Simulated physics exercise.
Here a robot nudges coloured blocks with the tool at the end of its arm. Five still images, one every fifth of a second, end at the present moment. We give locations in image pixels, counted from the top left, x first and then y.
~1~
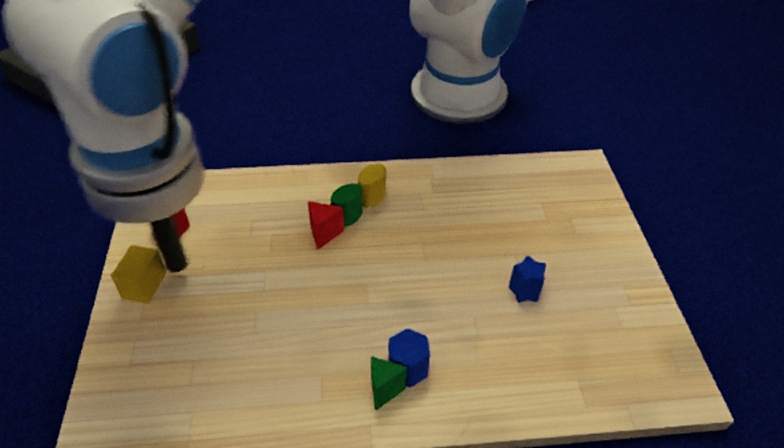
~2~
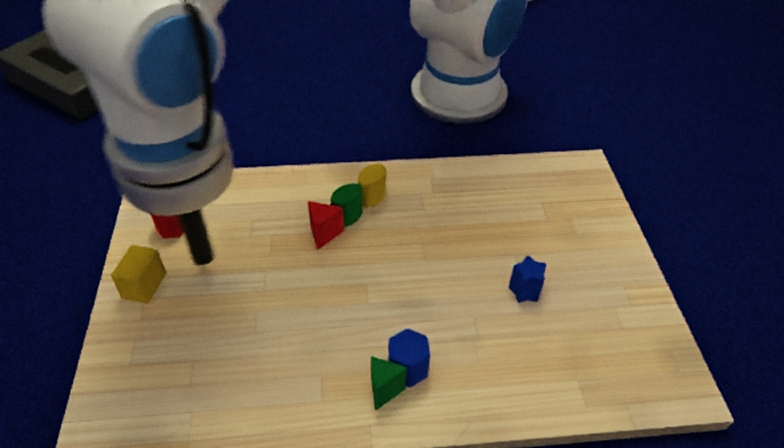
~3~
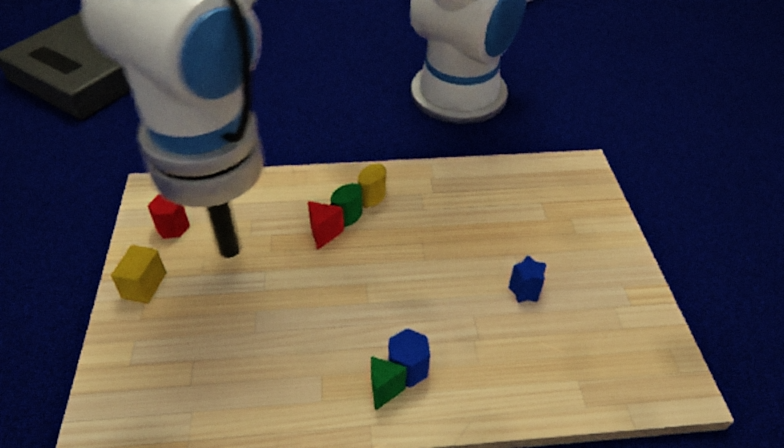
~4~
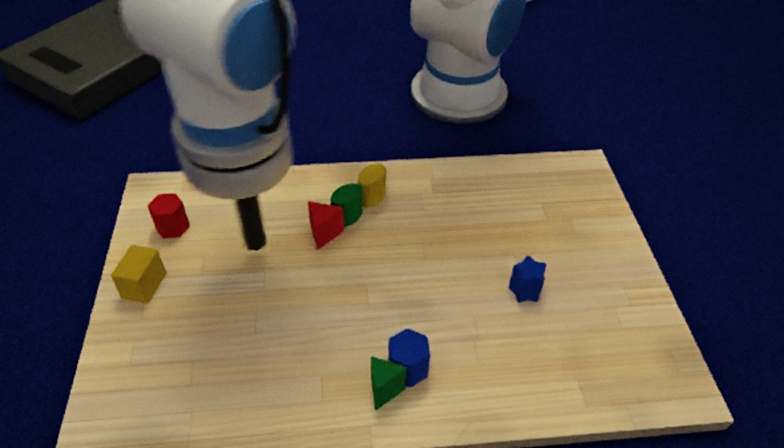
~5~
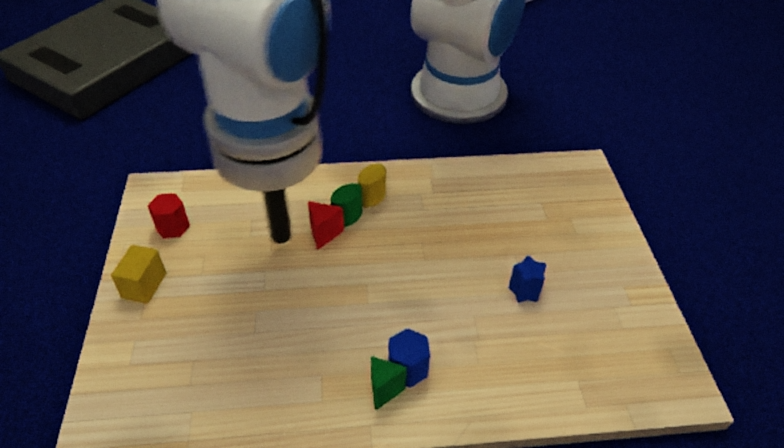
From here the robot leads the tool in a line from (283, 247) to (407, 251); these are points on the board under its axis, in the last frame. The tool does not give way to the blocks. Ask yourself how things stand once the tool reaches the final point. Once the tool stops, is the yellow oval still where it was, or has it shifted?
The push misses it.
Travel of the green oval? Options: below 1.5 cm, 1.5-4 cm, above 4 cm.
Verdict: Less than 1.5 cm.
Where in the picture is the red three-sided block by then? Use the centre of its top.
It should be at about (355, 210).
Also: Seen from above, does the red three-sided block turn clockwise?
No, I don't think so.
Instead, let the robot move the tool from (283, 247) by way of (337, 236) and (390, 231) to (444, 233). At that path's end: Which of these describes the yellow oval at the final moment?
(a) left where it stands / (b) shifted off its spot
b
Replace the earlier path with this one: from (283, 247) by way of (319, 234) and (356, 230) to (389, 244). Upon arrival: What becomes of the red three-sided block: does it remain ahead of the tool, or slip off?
The red three-sided block won't leave the front of the tool.
What follows on the original path. One third of the way, tool (325, 238); red three-sided block (335, 210), turned 30° anticlockwise; green oval (347, 190).
Two thirds of the way, tool (366, 239); red three-sided block (355, 210), turned 75° anticlockwise; green oval (347, 189).
At the end, tool (408, 240); red three-sided block (355, 210), turned 75° anticlockwise; green oval (347, 189); yellow oval in place.
